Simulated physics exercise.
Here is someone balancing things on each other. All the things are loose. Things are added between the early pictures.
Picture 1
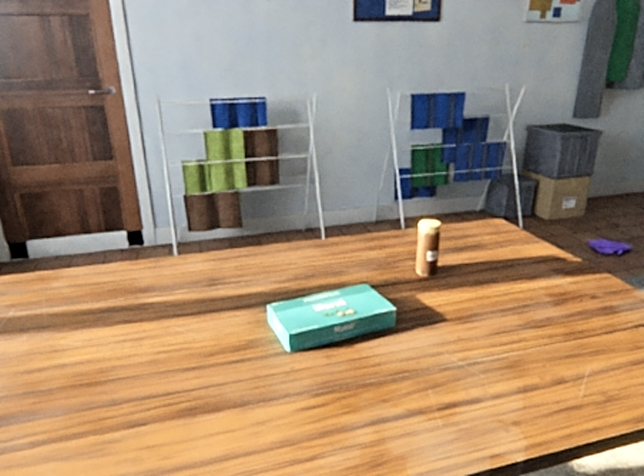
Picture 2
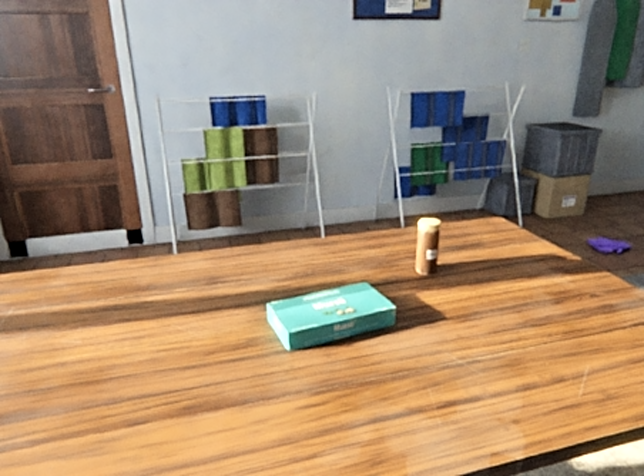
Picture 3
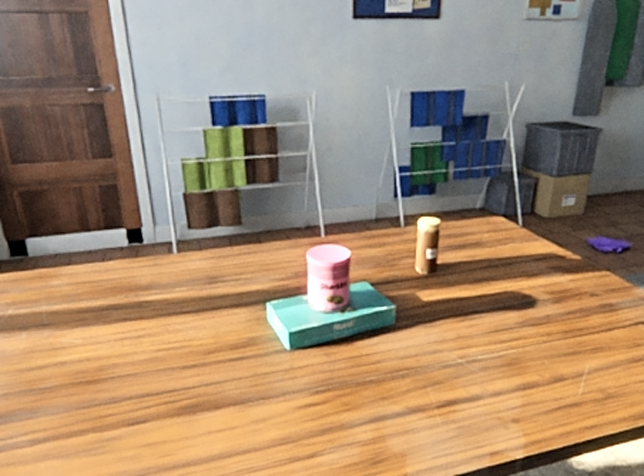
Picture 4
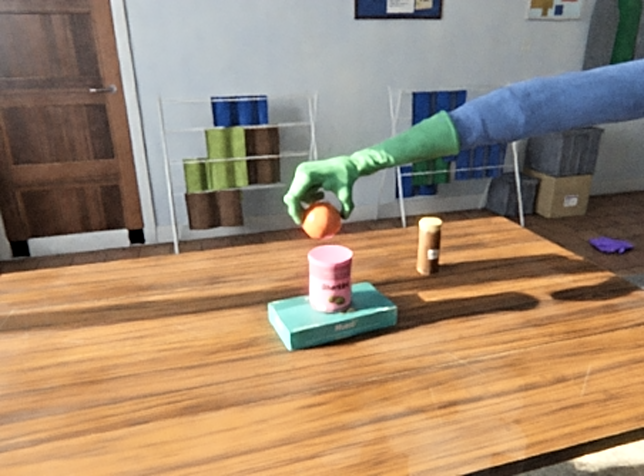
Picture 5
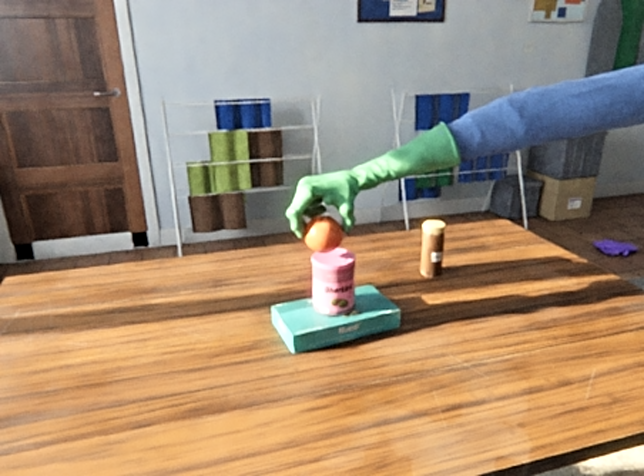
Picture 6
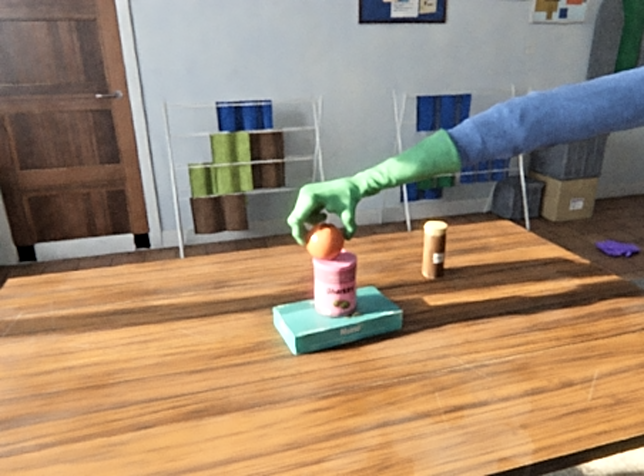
The clip opens on a wooden table with a flat turquoise packet and a brown shaker standing behind it to the right. A pink tin then appears on top of the packet, and a green-gloved hand reaches in from the right, lowering an orange tomato onto the tin and keeping hold of it.
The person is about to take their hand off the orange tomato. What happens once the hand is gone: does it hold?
As it turns out, it stays up.
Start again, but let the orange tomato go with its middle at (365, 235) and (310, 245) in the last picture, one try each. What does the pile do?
In the first case it comes apart; in the second case it gives way.
Then, 0.70 s after the last picture, nothing has stirred.
Then, 1.60 s after the last picture, orange tomato resting near (325, 242).
At rest, all 4 in place. Seen from the same camera at the end, orange tomato near (325, 242). The pile holds.
